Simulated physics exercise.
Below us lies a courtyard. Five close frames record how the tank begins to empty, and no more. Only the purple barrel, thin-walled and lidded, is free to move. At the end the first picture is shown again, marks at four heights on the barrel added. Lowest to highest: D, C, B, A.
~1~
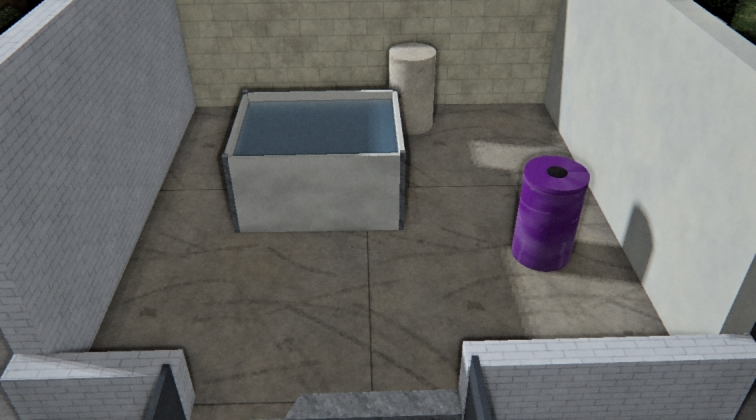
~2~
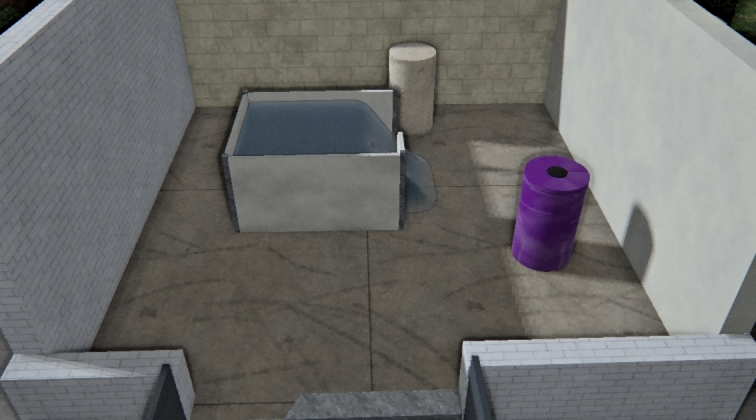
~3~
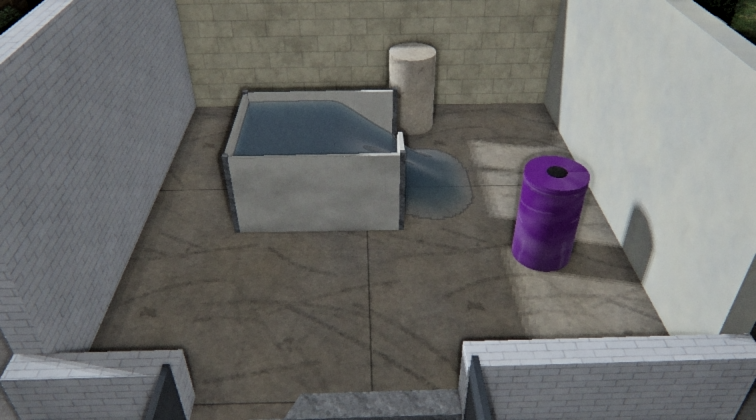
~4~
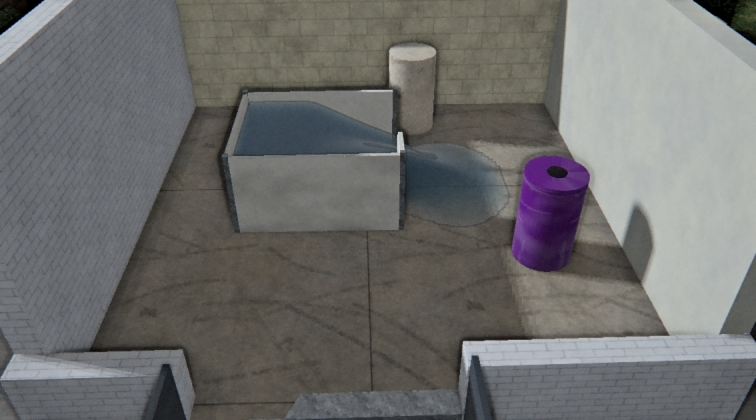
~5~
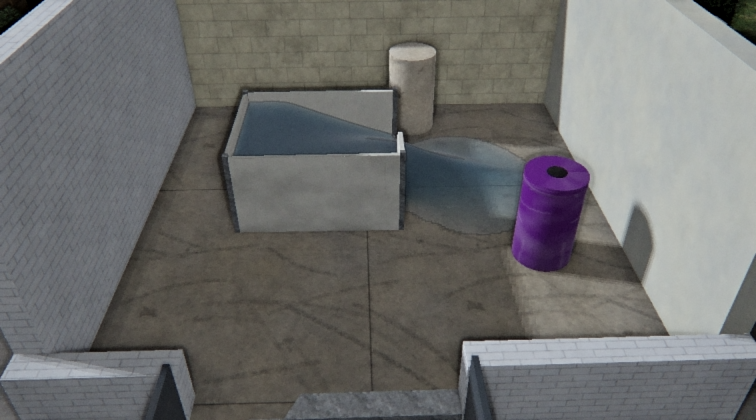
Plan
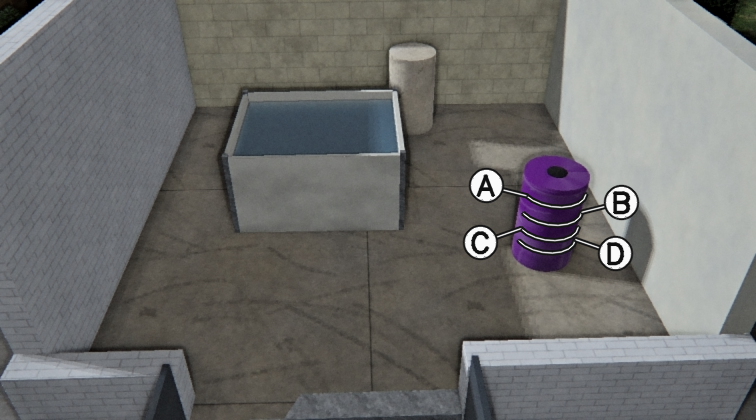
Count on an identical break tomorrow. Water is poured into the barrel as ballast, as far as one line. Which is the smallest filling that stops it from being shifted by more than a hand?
The answer is line D.
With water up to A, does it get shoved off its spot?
No, not at all.
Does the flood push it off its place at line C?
No, not at all.
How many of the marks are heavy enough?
All four.
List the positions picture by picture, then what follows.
Lid of the purple barrel at (556, 172); tank full, its middle at (318, 128); open gate at (324, 350).
Water covers 2 % of the ground and is seen nearest the barrel at (427, 197).
Water covers 5 % of the ground and is seen nearest the barrel at (457, 204).
Water covers 8 % of the ground and is seen nearest the barrel at (488, 211).
Lid of the purple barrel at (556, 172); water covers 12 % of the ground and is seen nearest the barrel at (508, 221).
On the marked copy, A at (561, 207); B at (558, 225); C at (554, 240); D at (552, 253); from the bottom up D, C, B, A.
With A, it does not move.
With B, it does not move.
With C, it does not move.
With D, it does not move.
